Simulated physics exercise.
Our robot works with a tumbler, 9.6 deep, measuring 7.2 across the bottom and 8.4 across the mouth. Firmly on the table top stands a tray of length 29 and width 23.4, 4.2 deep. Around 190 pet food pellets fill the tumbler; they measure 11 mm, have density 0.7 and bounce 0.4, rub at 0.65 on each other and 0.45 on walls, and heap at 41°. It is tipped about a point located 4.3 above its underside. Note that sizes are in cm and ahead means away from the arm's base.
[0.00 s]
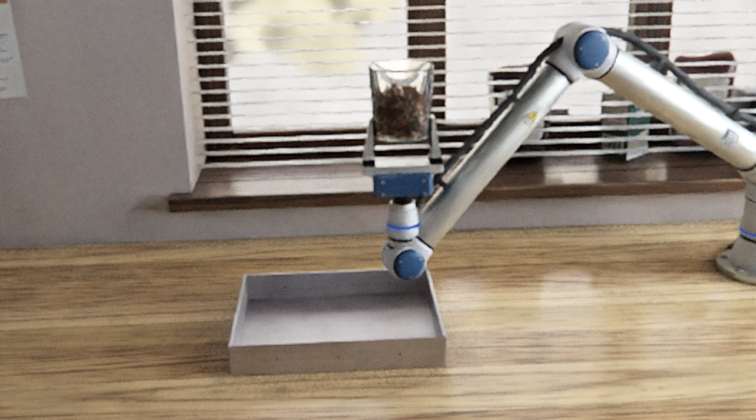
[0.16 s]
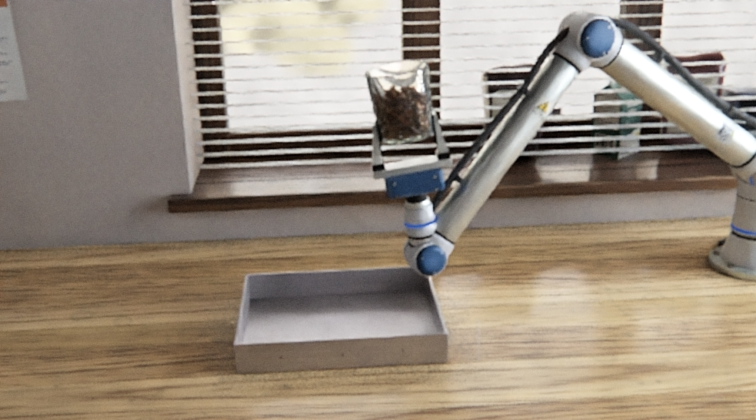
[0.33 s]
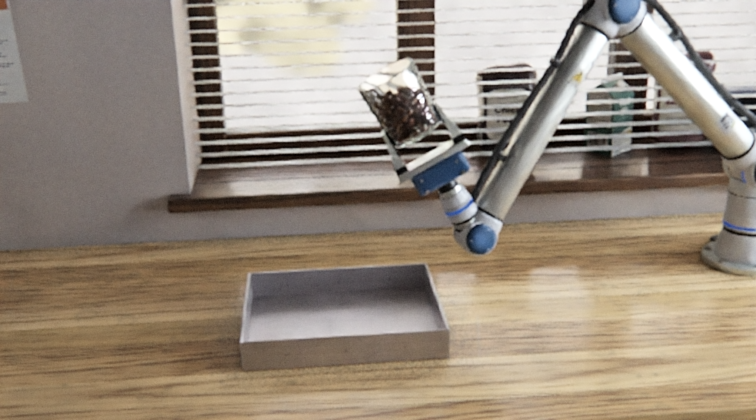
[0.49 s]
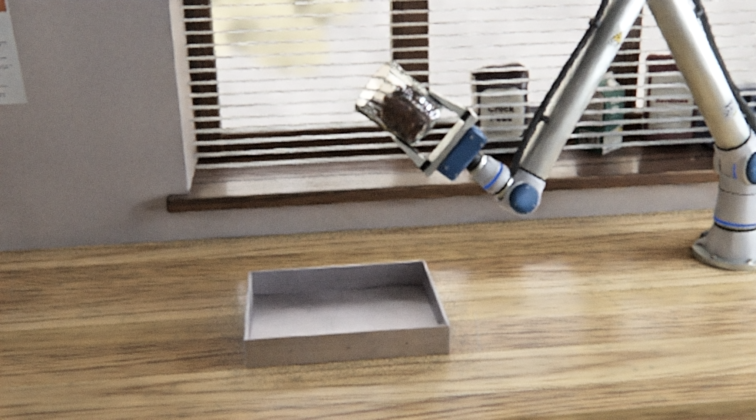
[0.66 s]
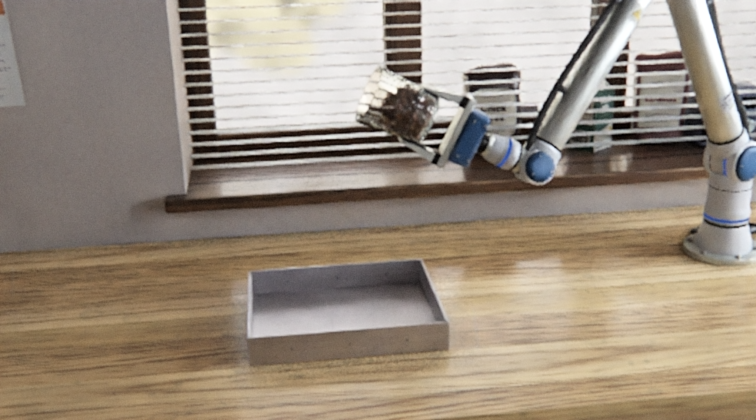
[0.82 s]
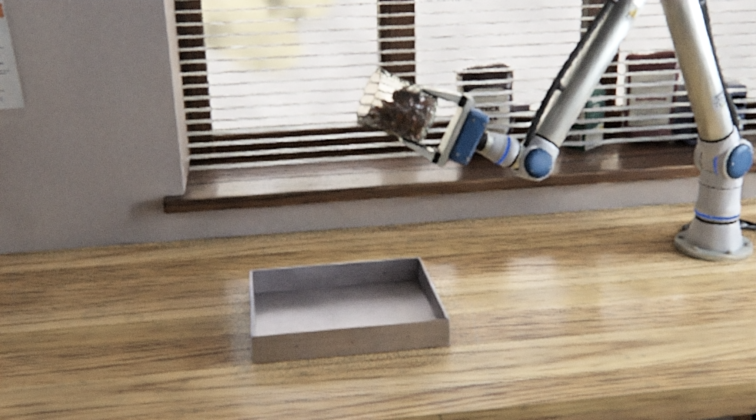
On a wooden table by a window with blinds, a robot arm held a clear tumbler of brown pellets upright beyond a grey tray, then gradually tilted it far over to the left.
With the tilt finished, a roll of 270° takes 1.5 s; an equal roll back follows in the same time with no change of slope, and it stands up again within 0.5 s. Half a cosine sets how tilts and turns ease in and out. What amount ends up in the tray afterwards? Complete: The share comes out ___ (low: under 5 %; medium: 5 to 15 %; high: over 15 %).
The share comes out low.
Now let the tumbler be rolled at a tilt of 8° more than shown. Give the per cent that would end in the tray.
Estimate: Close to 10 %.
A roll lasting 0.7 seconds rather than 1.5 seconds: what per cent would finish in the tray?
Then roughly 0 per cent.
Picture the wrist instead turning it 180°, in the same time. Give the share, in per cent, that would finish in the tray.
I'd expect some 0 per cent.
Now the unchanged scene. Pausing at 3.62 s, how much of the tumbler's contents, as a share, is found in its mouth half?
Near 30 per cent lies in the mouth half.
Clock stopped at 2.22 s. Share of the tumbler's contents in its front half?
Around 60 percent.
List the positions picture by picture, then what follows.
In the first frame, tumbler middle at (401, 102), upright; upper third of the load around (400, 100), from x 375 to 425, top at y 90; 190 in the tumbler.
In the second frame, tumbler middle at (402, 104), tipped 8°; upper third of the load around (403, 101), from x 375 to 425, top at y 90.
In the third frame, tumbler middle at (402, 104), tipped 28°; upper third of the load around (408, 102), from x 375 to 435, top at y 90.
In the fourth frame, tumbler middle at (400, 106), tipped 50°; upper third of the load around (409, 100), from x 380 to 435, top at y 90.
In the fifth frame, tumbler middle at (399, 107), tipped 64°; upper third of the load around (410, 98), from x 380 to 430, top at y 85.
In the sixth frame, tumbler middle at (399, 108), tipped 65°; upper third of the load around (410, 101), from x 375 to 430, top at y 90; 190 in the tumbler.
After 2.22 s, tipped 65°, highest piece 37 above the table; 190 in the tumbler.
After 3.62 s, tipped 65°, highest piece 37 above the table; 188 in the tumbler, 1 in the tray, 1 in flight or on a rim.
After 4.52 s, upright, highest piece 39 above the table; 187 in the tumbler, 3 in the tray.
After 5.22 s, upright, highest piece 39 above the table; 187 in the tumbler, 3 in the tray.
At rest, 187 in the tumbler, 3 in the tray. That is 2 % in the tray.
